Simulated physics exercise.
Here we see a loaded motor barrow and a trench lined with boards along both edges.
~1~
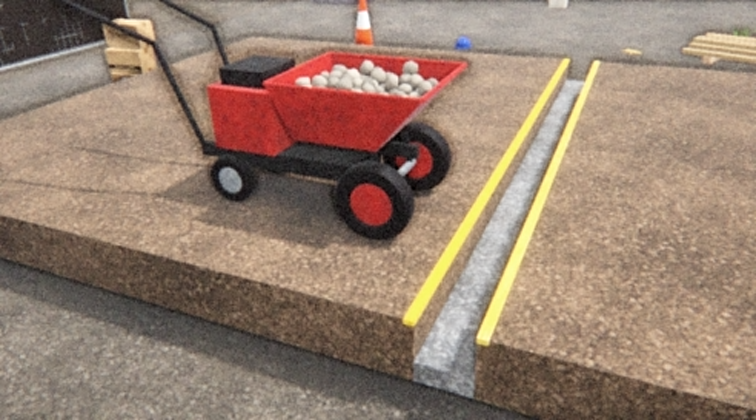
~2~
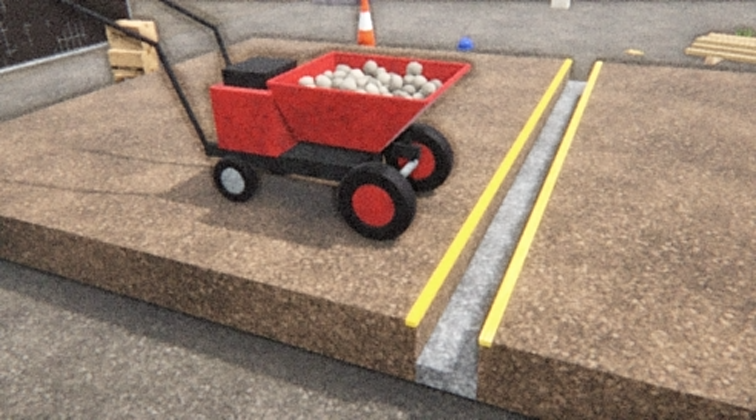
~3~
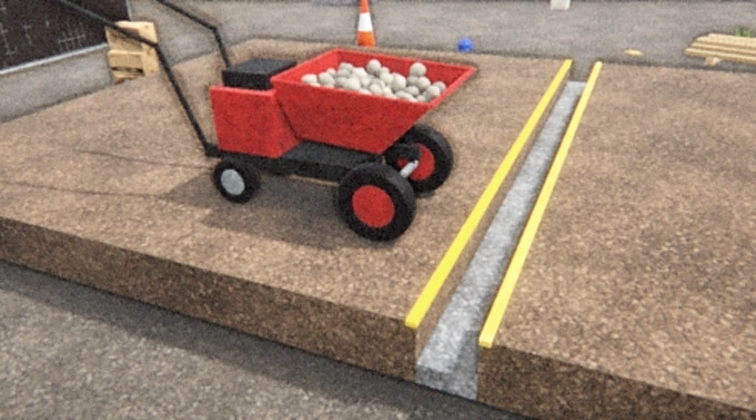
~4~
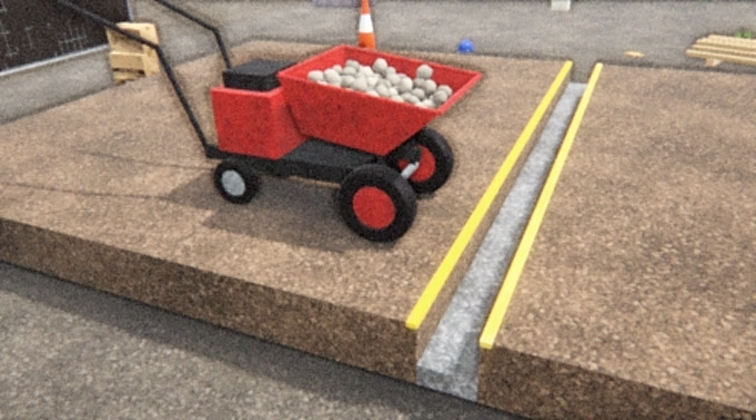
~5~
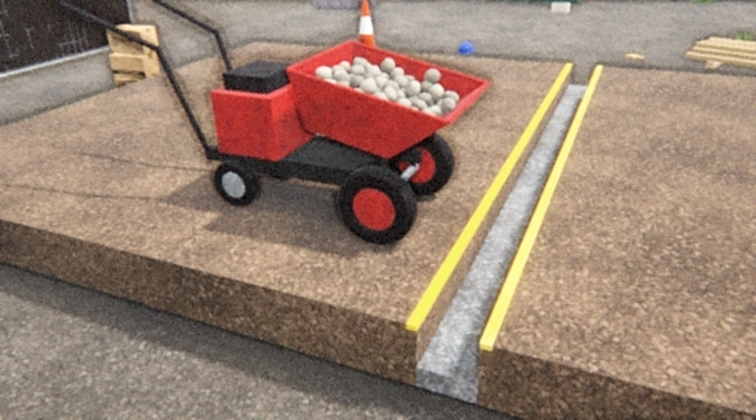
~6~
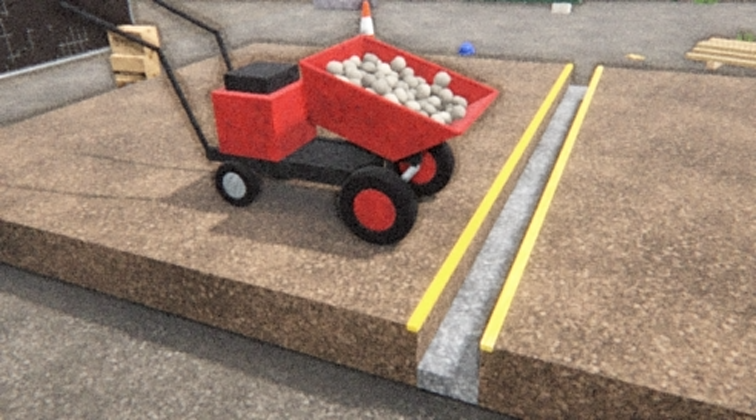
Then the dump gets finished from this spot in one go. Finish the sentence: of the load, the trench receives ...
A minority.
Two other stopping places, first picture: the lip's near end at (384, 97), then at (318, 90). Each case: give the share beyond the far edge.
Position 1: Near 10 %; position 2: Near 0 %.
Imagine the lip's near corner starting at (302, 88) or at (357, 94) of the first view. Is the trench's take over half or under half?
At the earlier place the lesser portion ends between the edges, at the later place the greater portion.
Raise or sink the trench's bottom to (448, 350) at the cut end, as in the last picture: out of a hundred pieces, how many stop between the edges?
About 10 per cent.
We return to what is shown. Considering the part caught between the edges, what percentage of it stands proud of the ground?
Estimate: Near 15 in a hundred.
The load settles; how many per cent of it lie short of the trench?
Around 0 per cent.
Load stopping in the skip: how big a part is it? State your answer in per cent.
Close to 20 per cent.
Shortly afterwards, skip tipped steeply; the whole lot in the skip.
Next, skip tipped right over; near two thirds in the skip; a little in or heaped over the trench; near a quarter beyond it; only a few falling.
Some moments later, skip tipped right over; near a quarter in the skip; near a quarter in or heaped over the trench; near half beyond it.
In the end, skip tipped right over; near a quarter in the skip; near a quarter in or heaped over the trench; near half beyond it.
